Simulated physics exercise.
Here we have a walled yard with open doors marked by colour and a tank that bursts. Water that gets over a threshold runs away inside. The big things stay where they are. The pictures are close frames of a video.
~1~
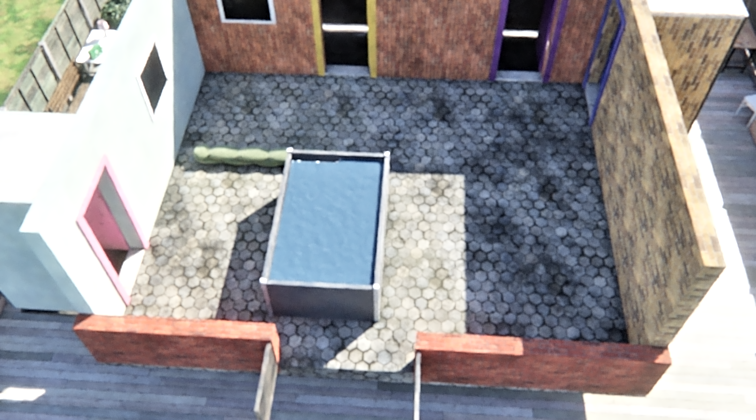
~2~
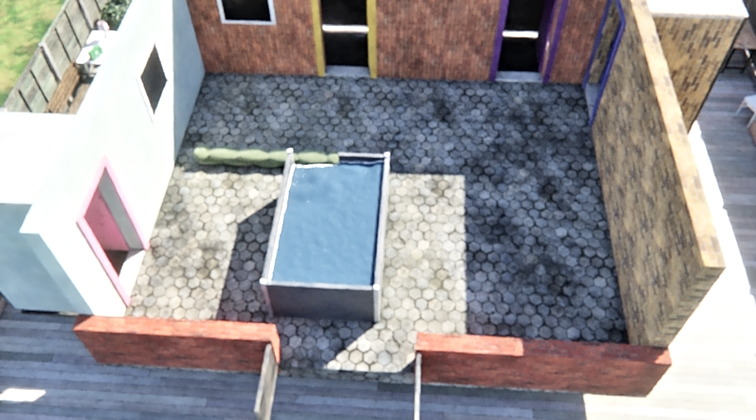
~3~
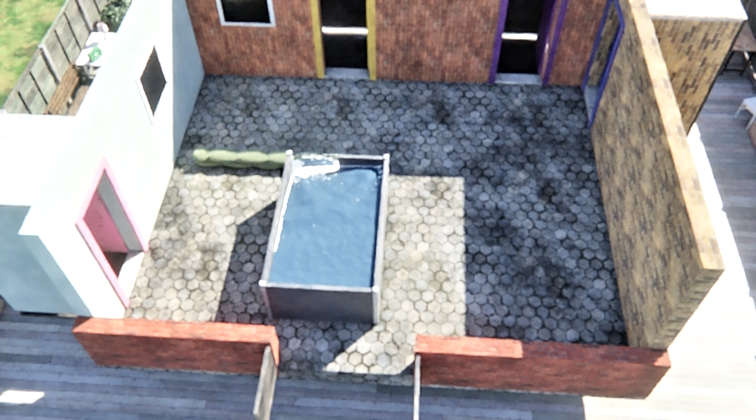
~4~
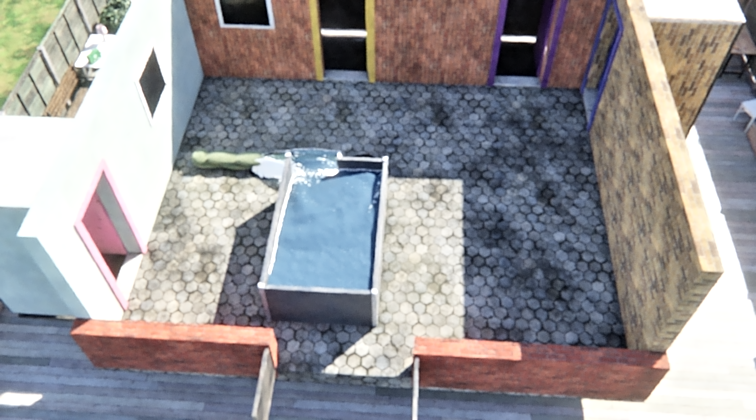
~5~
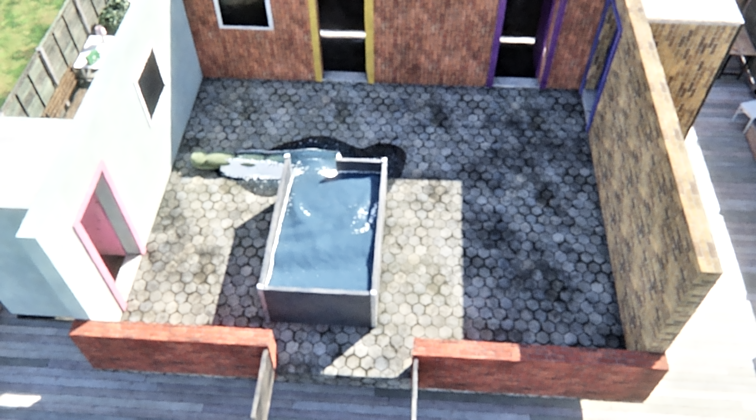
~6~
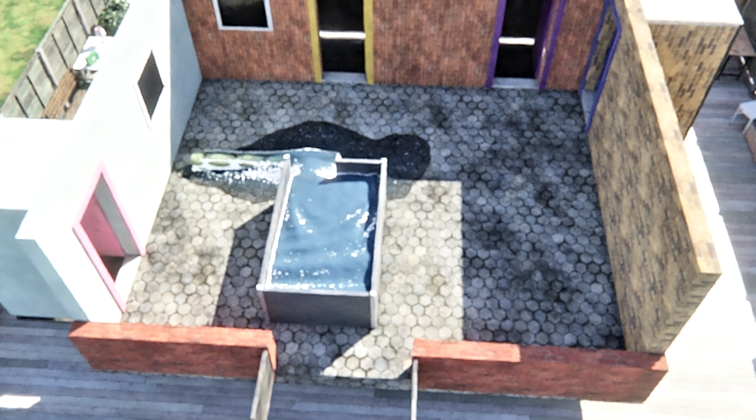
Walled courtyard with a tank of blue water, its surface rippling as water pours out the far side and spreads across paving.
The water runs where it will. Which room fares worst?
The yellow door.
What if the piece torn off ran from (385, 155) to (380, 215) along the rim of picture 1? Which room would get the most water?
That is the purple door.
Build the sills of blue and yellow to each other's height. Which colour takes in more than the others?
It is the door marked blue.
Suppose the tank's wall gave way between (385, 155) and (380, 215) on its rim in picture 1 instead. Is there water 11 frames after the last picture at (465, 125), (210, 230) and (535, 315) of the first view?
In turn: Wet, free of water, awash.
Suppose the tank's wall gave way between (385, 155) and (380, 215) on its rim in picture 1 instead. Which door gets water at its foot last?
The one in pink.
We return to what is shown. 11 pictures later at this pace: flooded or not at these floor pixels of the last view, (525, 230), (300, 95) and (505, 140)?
In that order: Dry, covered, flooded.
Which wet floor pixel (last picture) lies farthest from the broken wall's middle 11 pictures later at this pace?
At about (566, 127).
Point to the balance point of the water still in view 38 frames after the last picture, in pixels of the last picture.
I would point to (339, 200).
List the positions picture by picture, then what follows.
The first picture shows still water in the tank at (330, 217).
In the second picture, water pours out on the tank's far side and has run to a hidden place.
In the third picture, water pours out on the tank's far side and has run to a hidden place.
In the fourth picture, the front is at (254, 172), out from the gap on the tank's far side.
In the fifth picture, the front is at (219, 171), out from the gap on the tank's far side.
In the sixth picture, the front is at (189, 169), out from the gap on the tank's far side.
A moment on, water covers 35 % of the floor; purple door not reached, blue door not reached, yellow door wet at the sill, nothing in, pink door not reached.
Next, water covers 55 % of the floor; purple door not reached, blue door not reached, yellow door some in, pink door wet at the sill, nothing in.
Then, water covers 65 % of the floor; purple door a trickle in, blue door wet at the sill, nothing in, yellow door a lot in, pink door a trickle in.
Later, water covers 80 % of the floor; purple door a trickle in, blue door wet at the sill, nothing in, yellow door a lot in, pink door a trickle in.
In the end, water covers 95 % of the floor; purple door some in, blue door wet at the sill, nothing in, yellow door a lot in, pink door some in; the yellow door has let in the most.
